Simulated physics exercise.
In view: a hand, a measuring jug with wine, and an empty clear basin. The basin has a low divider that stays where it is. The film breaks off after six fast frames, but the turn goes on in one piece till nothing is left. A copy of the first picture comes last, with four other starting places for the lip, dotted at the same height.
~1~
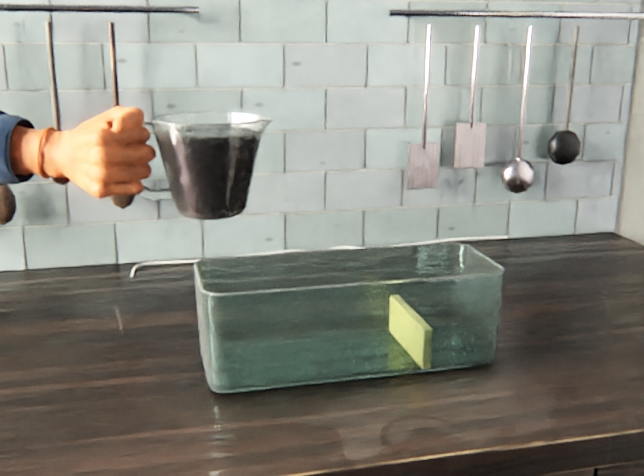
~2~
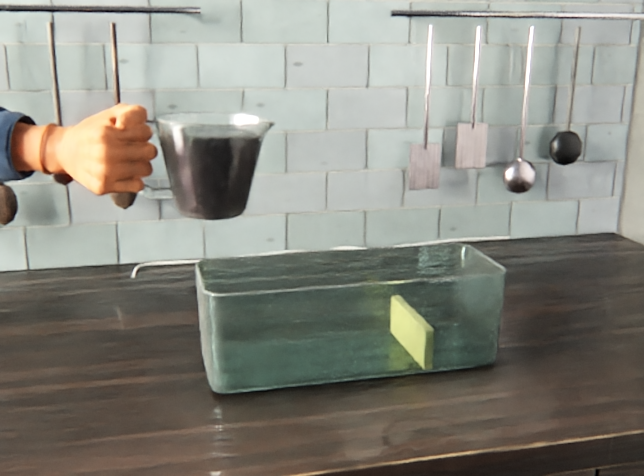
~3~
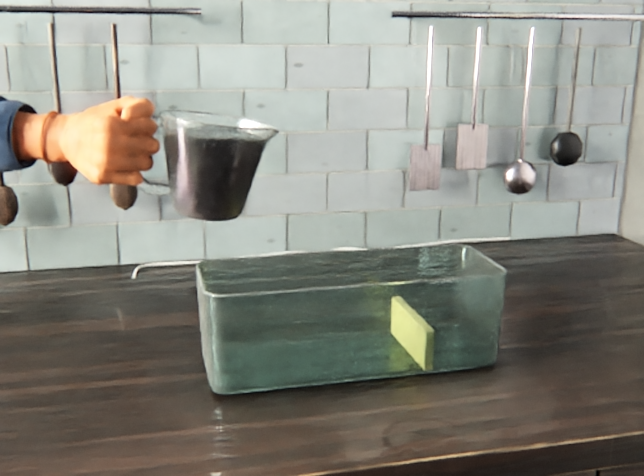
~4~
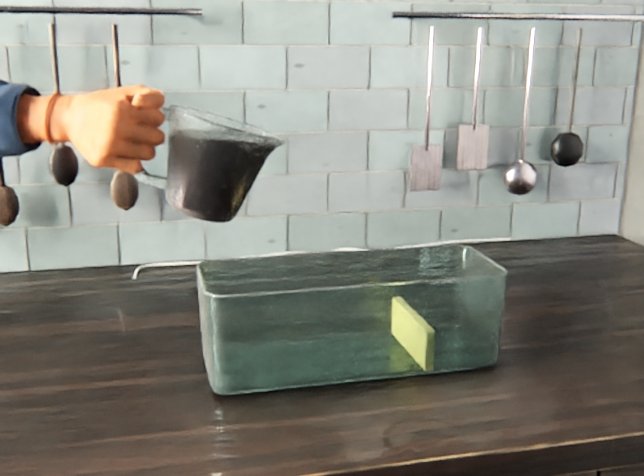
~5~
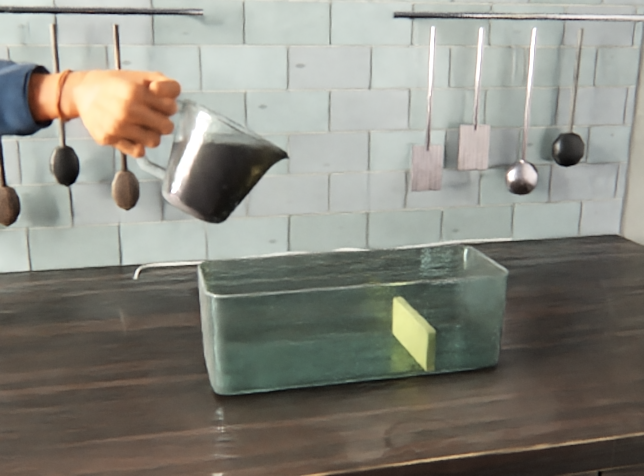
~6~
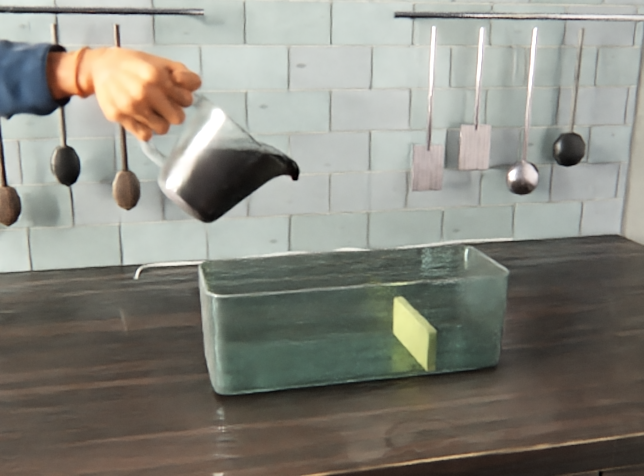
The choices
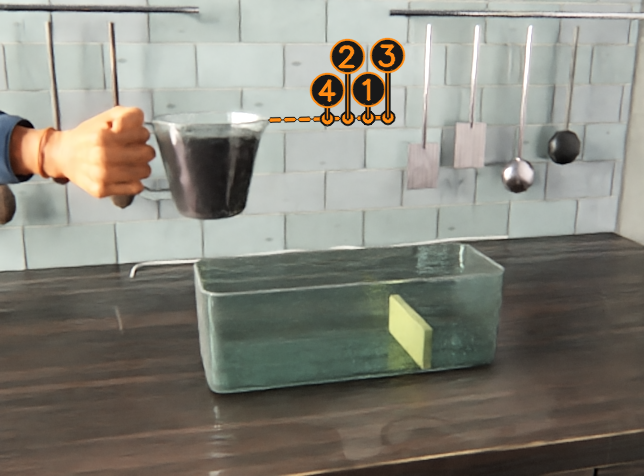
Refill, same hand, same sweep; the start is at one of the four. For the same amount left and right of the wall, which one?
It is 1.
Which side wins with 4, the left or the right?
The left side.
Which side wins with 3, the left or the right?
The right one.
On the marked copy, 1 at (368, 117); 2 at (347, 118); 3 at (387, 117); 4 at (327, 118).
If 1 is chosen, about 56 % ends left of the wall and 42 % right of it.
If 2 is chosen, about 89 % ends left of the wall and 10 % right of it.
If 3 is chosen, about 16 % ends left of the wall and 82 % right of it.
If 4 is chosen, about 93 % ends left of the wall and 4 % right of it; 3 % is lost outside.
